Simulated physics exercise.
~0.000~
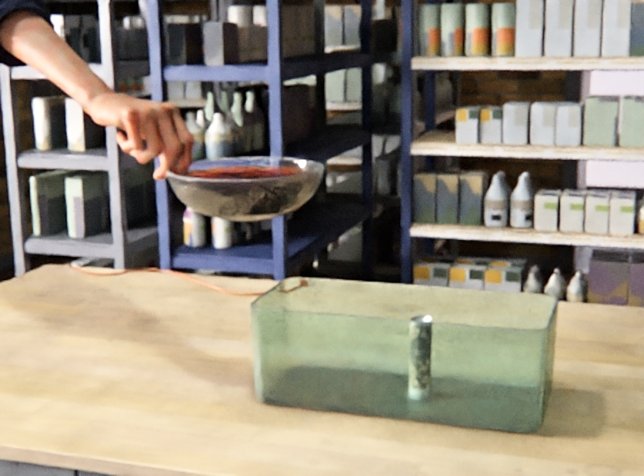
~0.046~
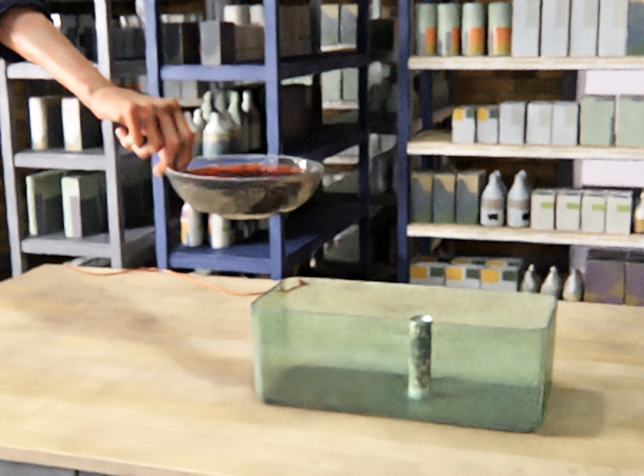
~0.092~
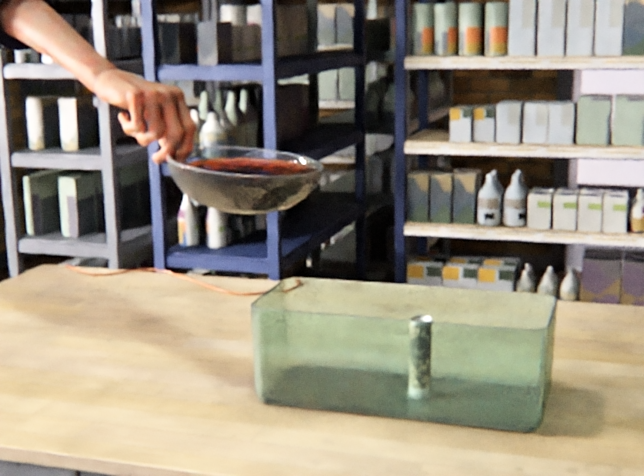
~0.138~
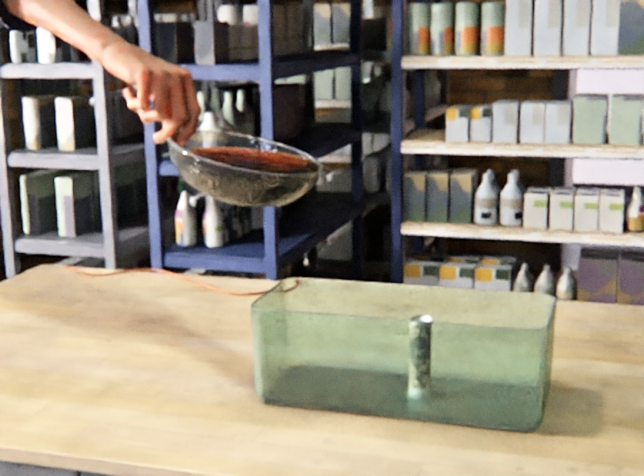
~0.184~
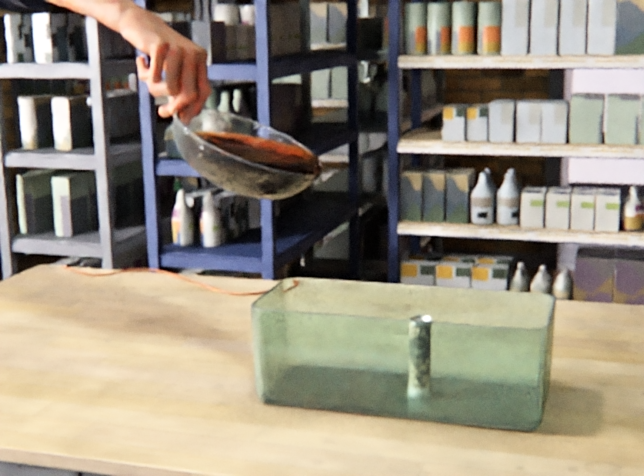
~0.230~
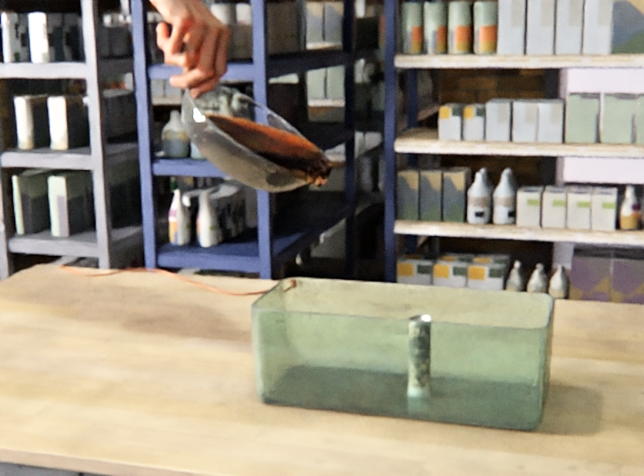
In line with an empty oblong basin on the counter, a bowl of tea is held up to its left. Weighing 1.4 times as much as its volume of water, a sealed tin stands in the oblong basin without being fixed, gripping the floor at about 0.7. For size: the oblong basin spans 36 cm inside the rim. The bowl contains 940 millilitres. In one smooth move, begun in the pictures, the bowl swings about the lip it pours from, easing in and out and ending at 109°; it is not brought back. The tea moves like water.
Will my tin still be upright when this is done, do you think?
Odds are it weathers it.
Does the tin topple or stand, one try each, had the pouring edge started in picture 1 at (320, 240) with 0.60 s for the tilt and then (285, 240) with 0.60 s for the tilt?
Trial 1 - tin tips; trial 2 - tin tips.
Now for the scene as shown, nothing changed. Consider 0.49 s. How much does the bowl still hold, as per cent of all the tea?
Still held: Roughly 4 % of the total.
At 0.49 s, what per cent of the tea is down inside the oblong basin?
Estimate - around 14 in a hundred parts.
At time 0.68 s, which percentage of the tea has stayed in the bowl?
About 0 % is still there.
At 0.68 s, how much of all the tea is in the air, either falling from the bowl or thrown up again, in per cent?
It comes to some 3 percent of the total.
Then, 0.49 s in, the tilt is 100° and 4 per cent is still to pour; the tin stands where it began.
Then, 0.68 s in, the tilt is 109° and 0 per cent is still to pour; the tin stands where it began.
Then, 0.88 s in, the tilt is 109° and 0 per cent is still to pour; the tin stands where it began.
Then, 1.10 s in, the tilt is 109° and 0 per cent is still to pour; the tin stands where it began.
Finally, the tin stands where it began.
